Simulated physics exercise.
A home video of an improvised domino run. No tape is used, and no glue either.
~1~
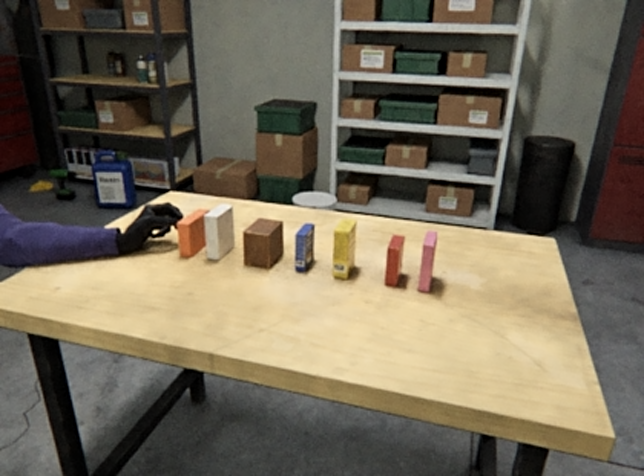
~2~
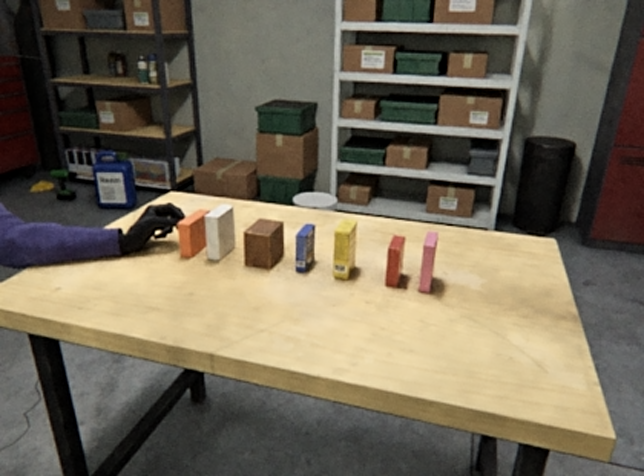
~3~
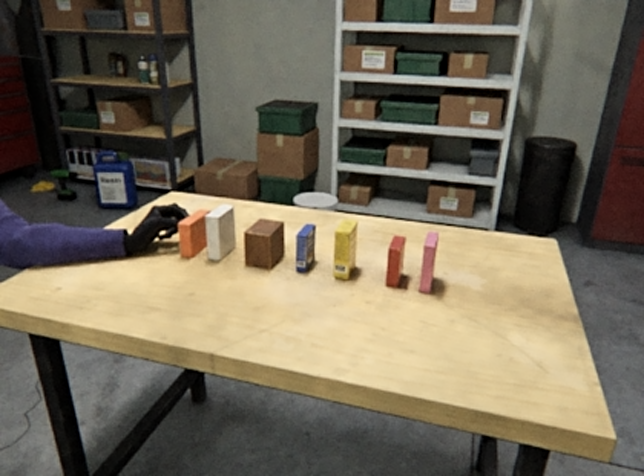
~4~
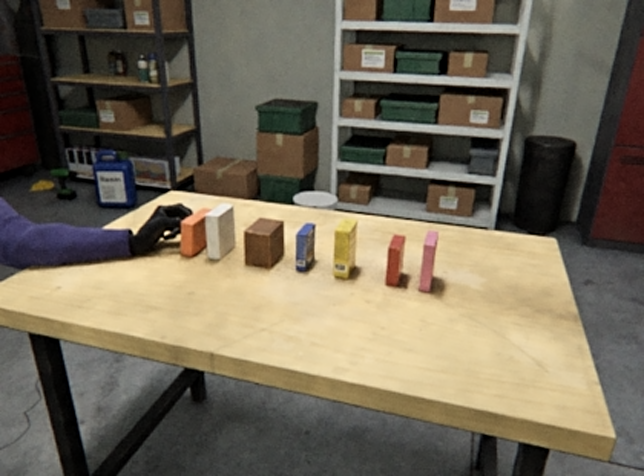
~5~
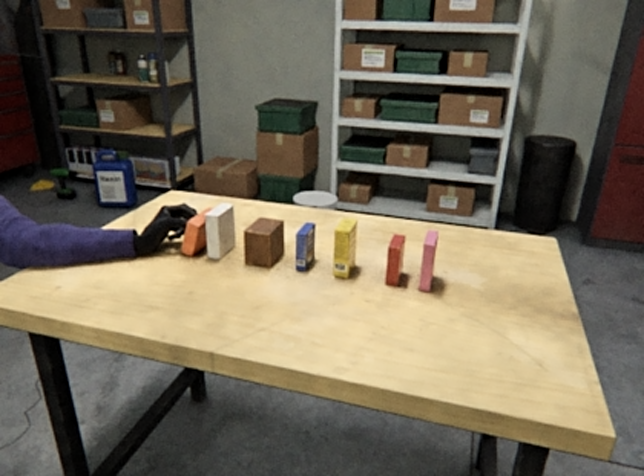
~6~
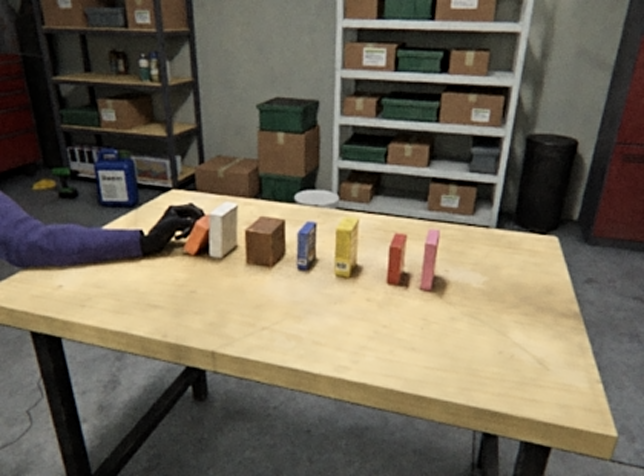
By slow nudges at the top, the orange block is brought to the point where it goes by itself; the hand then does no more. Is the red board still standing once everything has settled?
Oh, it keeps its balance there.
Then, 0.10 s past the last view, orange block 38° over; white block rocked 15° from its first pose.
Then, 0.20 s past the last view, orange block 49° over; white block rocked 31° from its first pose.
Then, 0.50 s past the last view, orange block 52° over; white block rocked 36° from its first pose.
Finally, down or leaning hard on the table, white block; the other 4 still in place. Final places as the last picture's camera would see them, red board near (397, 259).
